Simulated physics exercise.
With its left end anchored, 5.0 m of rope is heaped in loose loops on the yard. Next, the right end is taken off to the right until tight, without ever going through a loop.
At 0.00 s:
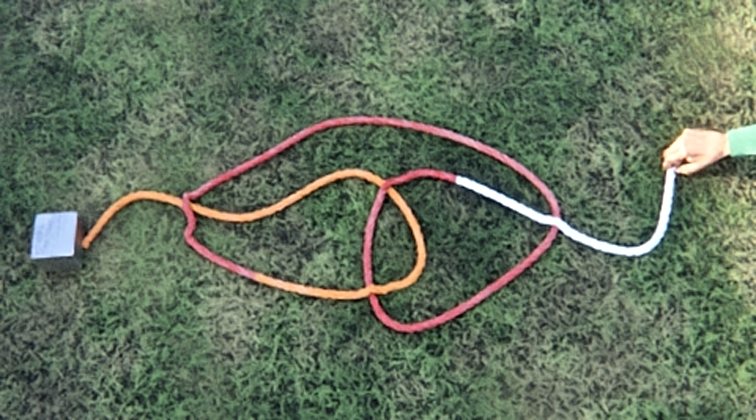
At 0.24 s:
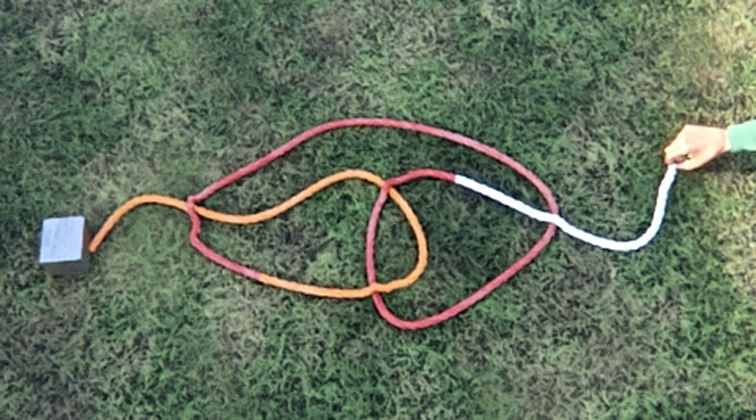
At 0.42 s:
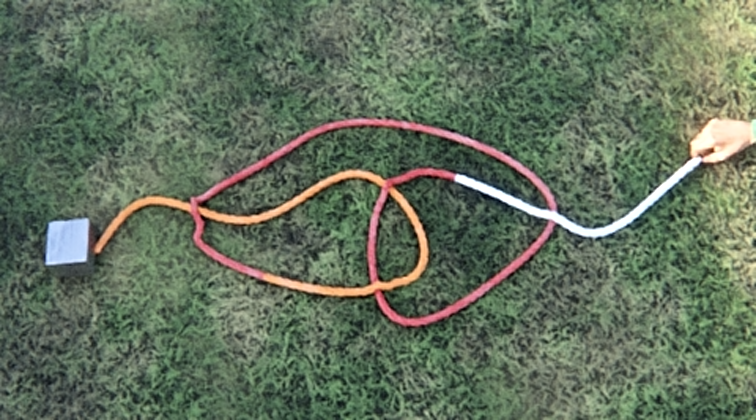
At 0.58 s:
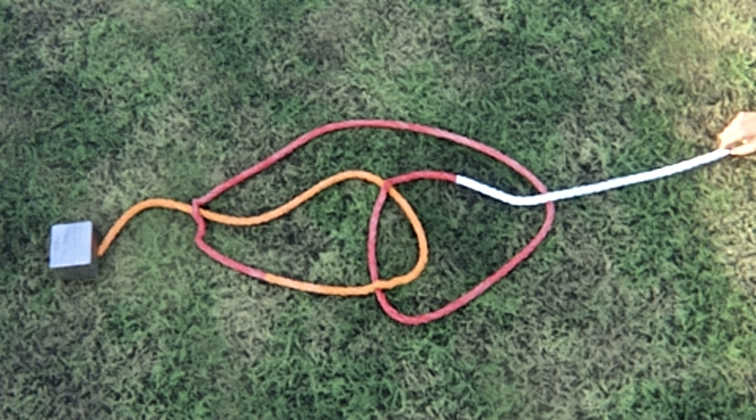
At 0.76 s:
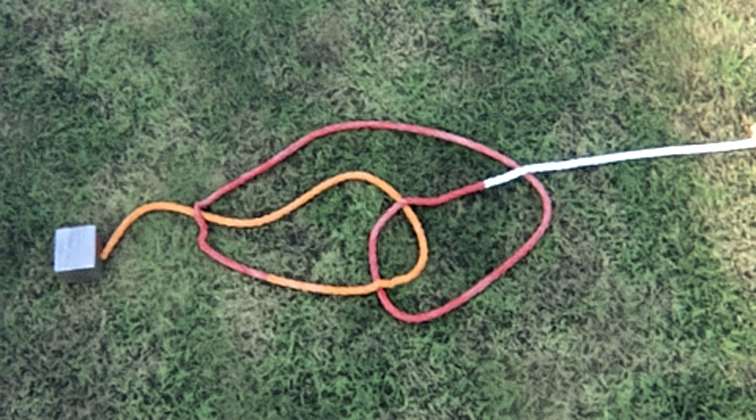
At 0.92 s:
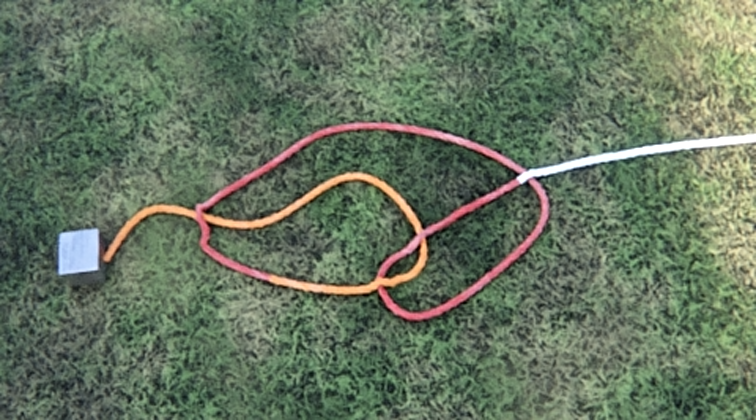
A hand at the right pulls the white end of a rope farther right across the grass, drawing its slack curve straight until the hand leaves view. The white section then slides out of the looped red and orange rope, and the red part behind it straightens, while the orange end beside a small grey block barely shifts.
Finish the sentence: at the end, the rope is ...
... tied up in a knot.
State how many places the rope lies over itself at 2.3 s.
The count is 4.
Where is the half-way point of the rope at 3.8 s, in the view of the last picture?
That point lies near pixel (510, 178) in the last picture.
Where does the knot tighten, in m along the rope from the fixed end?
1.2 m.
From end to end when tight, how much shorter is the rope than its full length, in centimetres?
I'd put it at close to 20 cm.
At 2.3 s, the ends are 2.8 m apart, loops still 41 cm across.
At 3.8 s, the ends are 3.6 m apart, loops still 11 cm across.
At 5.2 s, the ends are 4.5 m apart, loops still 8 cm across.
At 6.6 s, the ends are 4.8 m apart, loops still 7 cm across.
At 6.9 s, the ends are 4.8 m apart, loops still 8 cm across.
